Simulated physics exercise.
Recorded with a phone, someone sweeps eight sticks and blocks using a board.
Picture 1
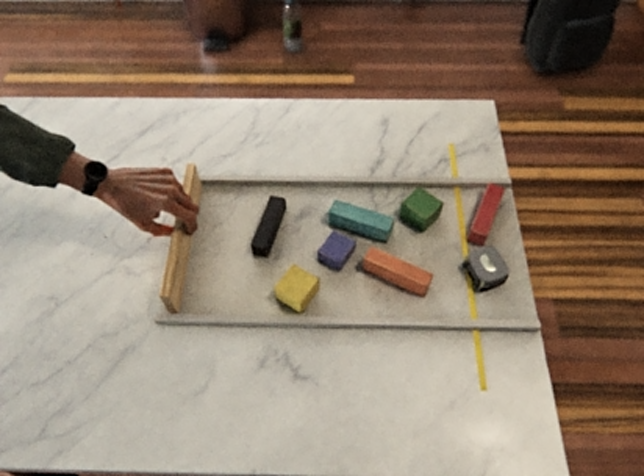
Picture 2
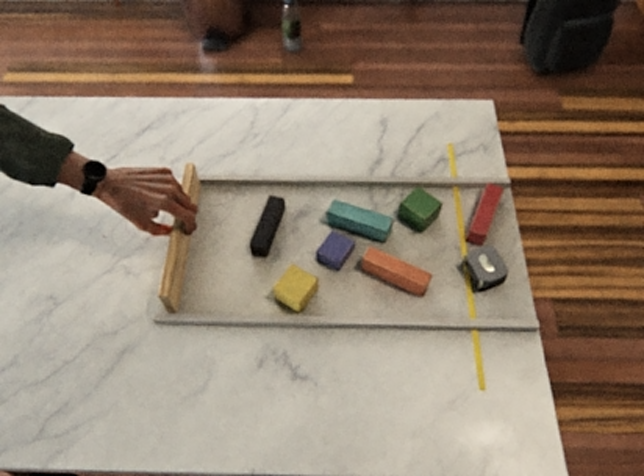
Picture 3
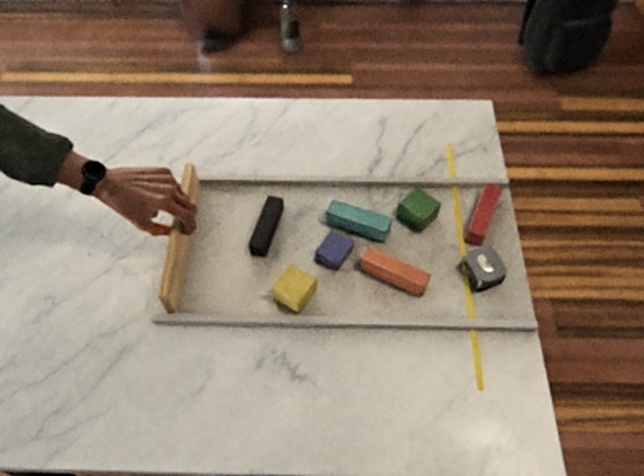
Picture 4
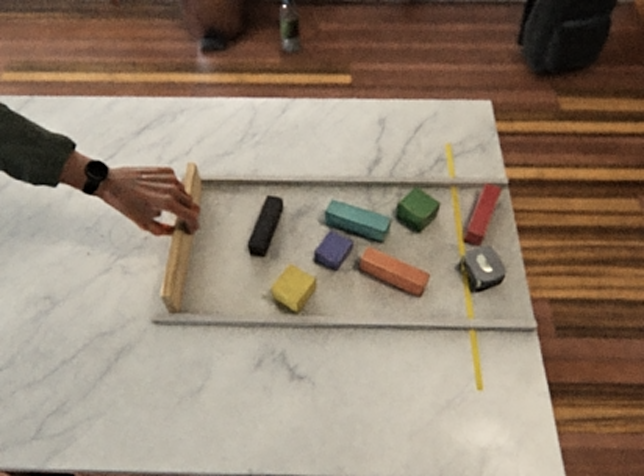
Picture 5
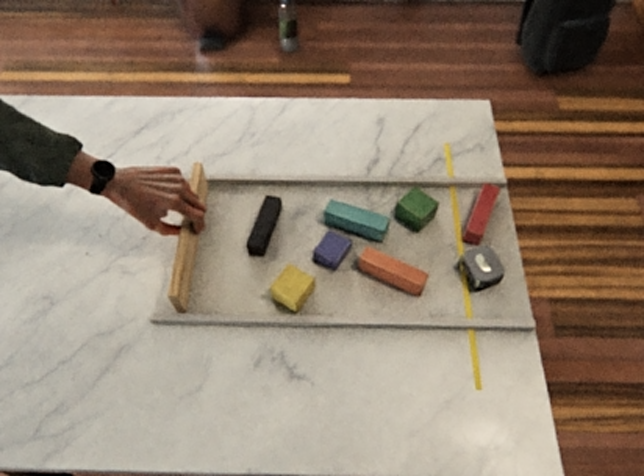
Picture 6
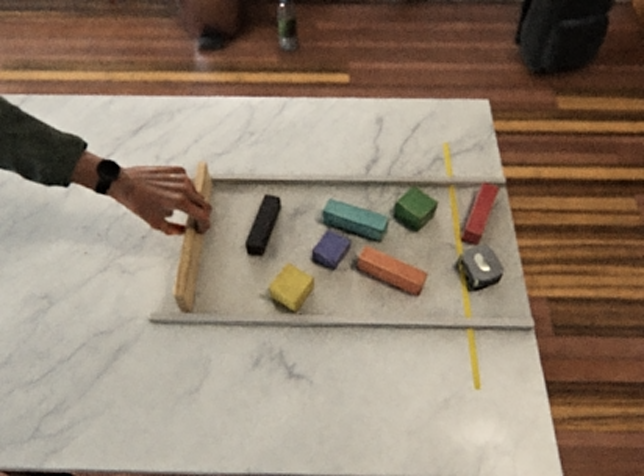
To begin with, a hand wearing a dark watch holds a wooden board upright at the left end of a shallow tray scattered with colourful blocks, bars and a grey case. The board stays nearly still, then the hand slides it slightly right, while the objects remain in place, untouched.
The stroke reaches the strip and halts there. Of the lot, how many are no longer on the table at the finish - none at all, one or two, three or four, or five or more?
By the finish, one or two are off it.
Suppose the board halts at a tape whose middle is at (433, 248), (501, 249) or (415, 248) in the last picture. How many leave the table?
Going through each try, you'd get 0, 6 and 0.
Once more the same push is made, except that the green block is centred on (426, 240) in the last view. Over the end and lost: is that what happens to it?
As for the green block, it topples off.
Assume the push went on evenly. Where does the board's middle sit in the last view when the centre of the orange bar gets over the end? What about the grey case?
Its middle is about (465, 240) and about (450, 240).
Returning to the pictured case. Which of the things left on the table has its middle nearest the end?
That would be the orange bar.
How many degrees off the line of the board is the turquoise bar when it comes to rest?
About 40° out of line.
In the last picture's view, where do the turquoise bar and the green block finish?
The turquoise bar at (505, 231), the green block at (489, 194).
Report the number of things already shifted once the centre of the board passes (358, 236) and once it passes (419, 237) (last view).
Tally at point one: 5; at point two: 8.
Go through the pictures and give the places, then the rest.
Red bar (486, 214); grey case (486, 269); green block (421, 209); board (183, 235); tape (465, 250), in the first picture.
Grey case (485, 269); orange bar (396, 271), in the second picture.
Green block (419, 210); yellow block (295, 288), in the third picture.
Red bar (483, 214); turquoise bar (358, 221), in the fourth picture.
Grey case (481, 268); board (190, 235), in the fifth picture.
Red bar (481, 213); grey case (480, 268); green block (416, 209); board (194, 234); tape (459, 249), in the sixth picture.
Soon after, none off yet; red bar at rest near (481, 213); grey case at rest near (480, 268); green block at rest near (416, 209).
Then, none off yet; red bar moving near (489, 210); grey case moved a little near (500, 270); green block moved about its own width near (454, 197).
At rest, the number that fall off is one or two; fallen, grey case and red bar.
